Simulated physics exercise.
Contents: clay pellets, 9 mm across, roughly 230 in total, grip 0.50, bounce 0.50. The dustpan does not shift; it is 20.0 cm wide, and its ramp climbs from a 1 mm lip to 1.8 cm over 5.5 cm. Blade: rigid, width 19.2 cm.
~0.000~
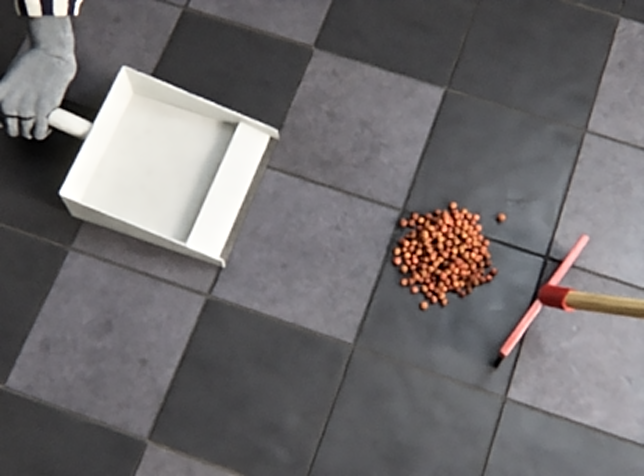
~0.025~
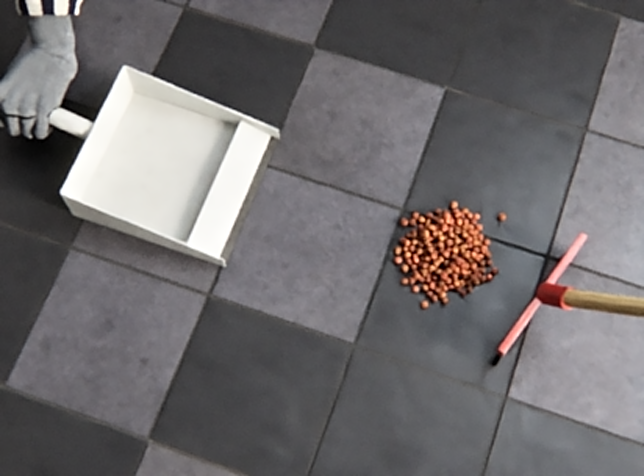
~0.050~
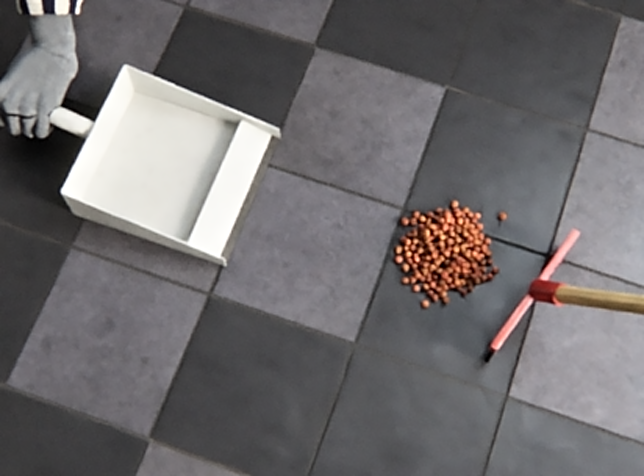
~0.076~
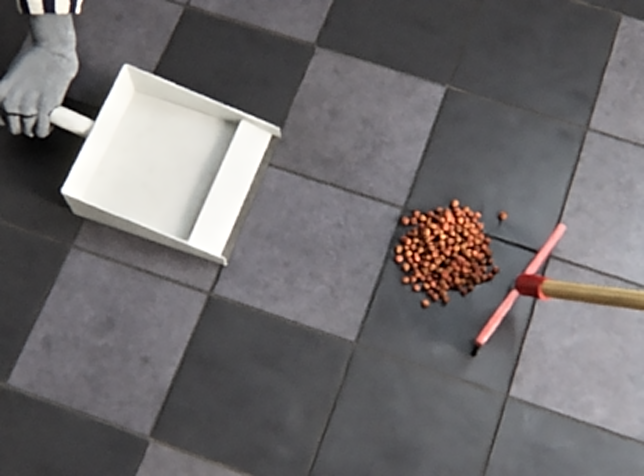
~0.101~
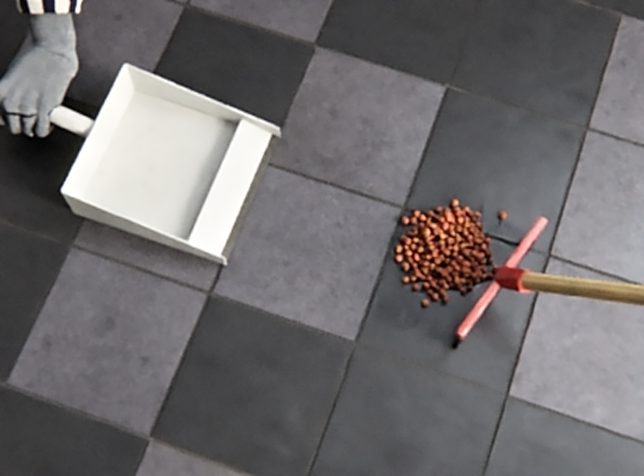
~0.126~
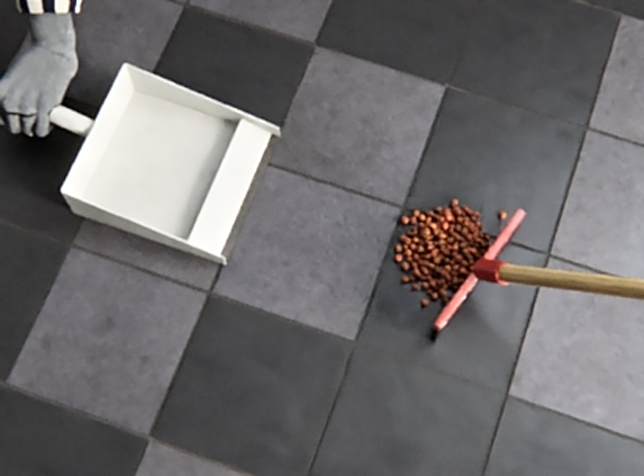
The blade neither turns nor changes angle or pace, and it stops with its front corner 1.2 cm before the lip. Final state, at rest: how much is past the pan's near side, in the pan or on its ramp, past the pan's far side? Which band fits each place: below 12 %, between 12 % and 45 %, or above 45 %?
In the end past the pan's near side: It will be a small share, in the pan or on its ramp: It will be a moderate share, past the pan's far side: It will be a moderate share.
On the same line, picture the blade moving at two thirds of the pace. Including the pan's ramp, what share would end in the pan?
Near 20 %.
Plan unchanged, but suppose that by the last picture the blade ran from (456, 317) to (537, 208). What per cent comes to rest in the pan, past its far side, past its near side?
Pan 25; far 50; near 5.
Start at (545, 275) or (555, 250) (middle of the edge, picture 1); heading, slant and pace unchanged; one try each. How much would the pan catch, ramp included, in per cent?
First try about 40 per cent, second about 35 per cent.
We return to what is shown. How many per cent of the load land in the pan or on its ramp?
Roughly 40 percent.
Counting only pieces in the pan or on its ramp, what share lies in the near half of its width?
Something like 30 in a hundred.
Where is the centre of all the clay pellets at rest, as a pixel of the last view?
Look around (268, 156) in the last picture.
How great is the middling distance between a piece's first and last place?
About 28 cm.
Then, at 0.26 s, middle of the blade 16 cm from the lip; 0 % over the lip, far side 15 %, near side 0 %.
Then, at 0.35 s, middle of the blade 7 cm from the lip; 0 % over the lip, far side 25 %, near side 0 %.
After 0.57 s, middle of the blade 4 cm from the lip; 40 % over the lip, far side 35 %, near side 0 %.
At rest (1.2 s), near side 0 %, pan 40 %, far side 35 %, in front of the lip or behind the blade 25 %.
